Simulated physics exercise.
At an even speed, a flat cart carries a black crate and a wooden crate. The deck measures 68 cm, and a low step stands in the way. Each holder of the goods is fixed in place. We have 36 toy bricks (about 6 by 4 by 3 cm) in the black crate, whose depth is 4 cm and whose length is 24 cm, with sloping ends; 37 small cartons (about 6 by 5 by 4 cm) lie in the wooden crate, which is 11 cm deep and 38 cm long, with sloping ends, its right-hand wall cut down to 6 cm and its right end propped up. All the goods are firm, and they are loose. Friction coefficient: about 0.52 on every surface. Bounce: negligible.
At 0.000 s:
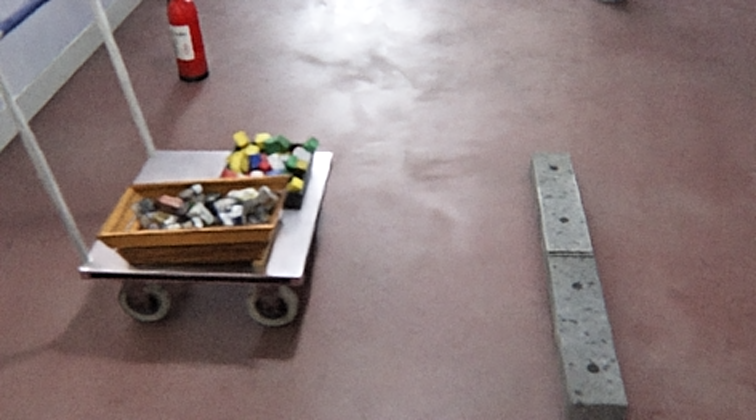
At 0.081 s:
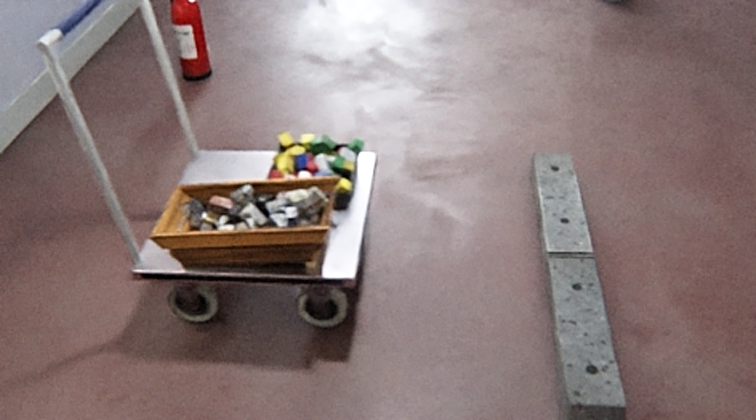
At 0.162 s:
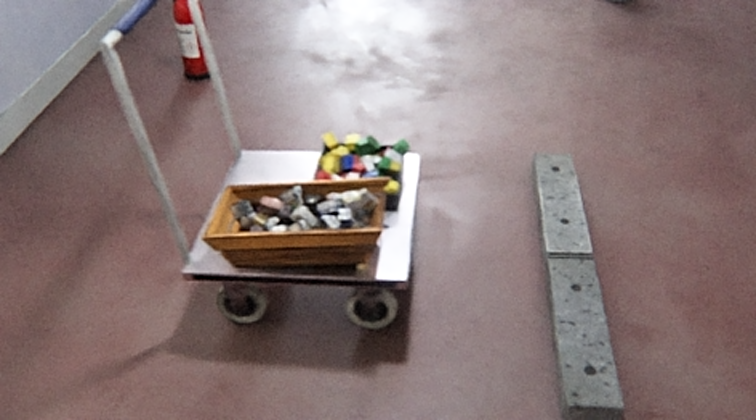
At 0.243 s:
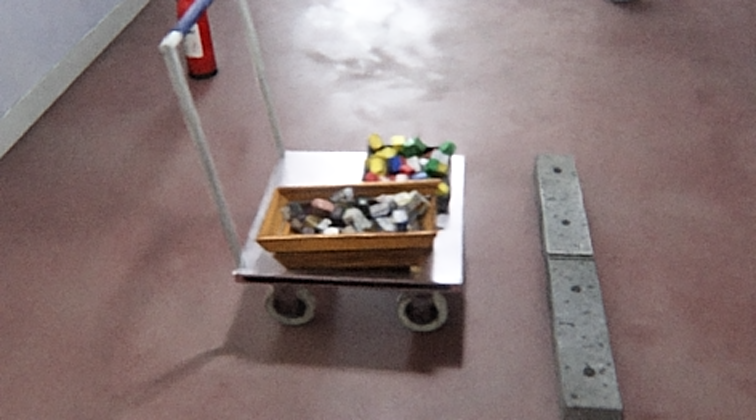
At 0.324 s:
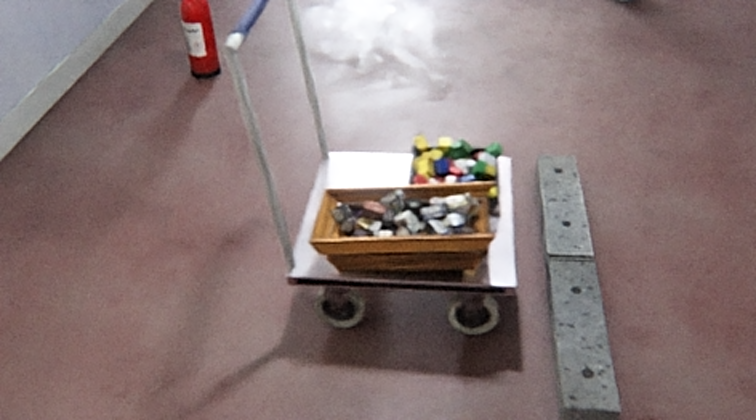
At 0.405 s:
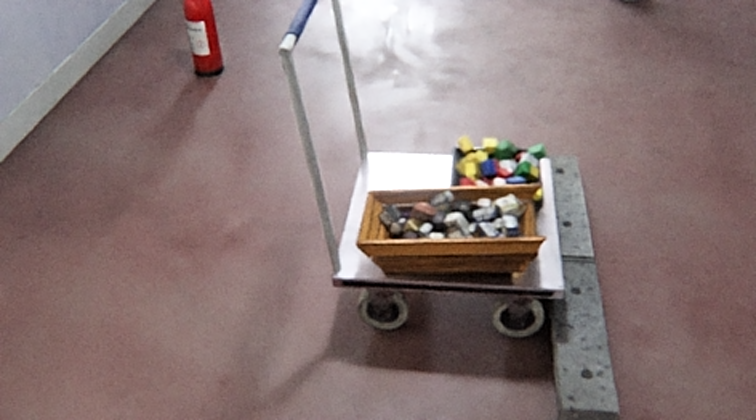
On a reddish indoor floor, a flat cart carrying small blocks in a black crate and a wooden crate rolling right towards a low grey step.
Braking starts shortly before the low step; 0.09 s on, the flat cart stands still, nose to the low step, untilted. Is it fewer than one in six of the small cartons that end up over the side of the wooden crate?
Yes, fewer than one in six do.
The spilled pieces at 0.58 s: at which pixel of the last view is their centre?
Estimated centre: About (561, 183).
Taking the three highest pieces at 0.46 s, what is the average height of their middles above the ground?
Mean height: Some 40 cm.
After 0.46 s, the black crate is down by 1 of 36 and the wooden crate has all 37.
After 0.58 s, the black crate is down by 8 of 36 and the wooden crate is down by 2 of 37.
After 0.81 s, the black crate is down by 10 of 36 and the wooden crate is down by 3 of 37.
Final count (at 1.32 s), the black crate is down by 11 of 36 and the wooden crate is down by 3 of 37. Asked share, 3 of 37, 8 per cent.
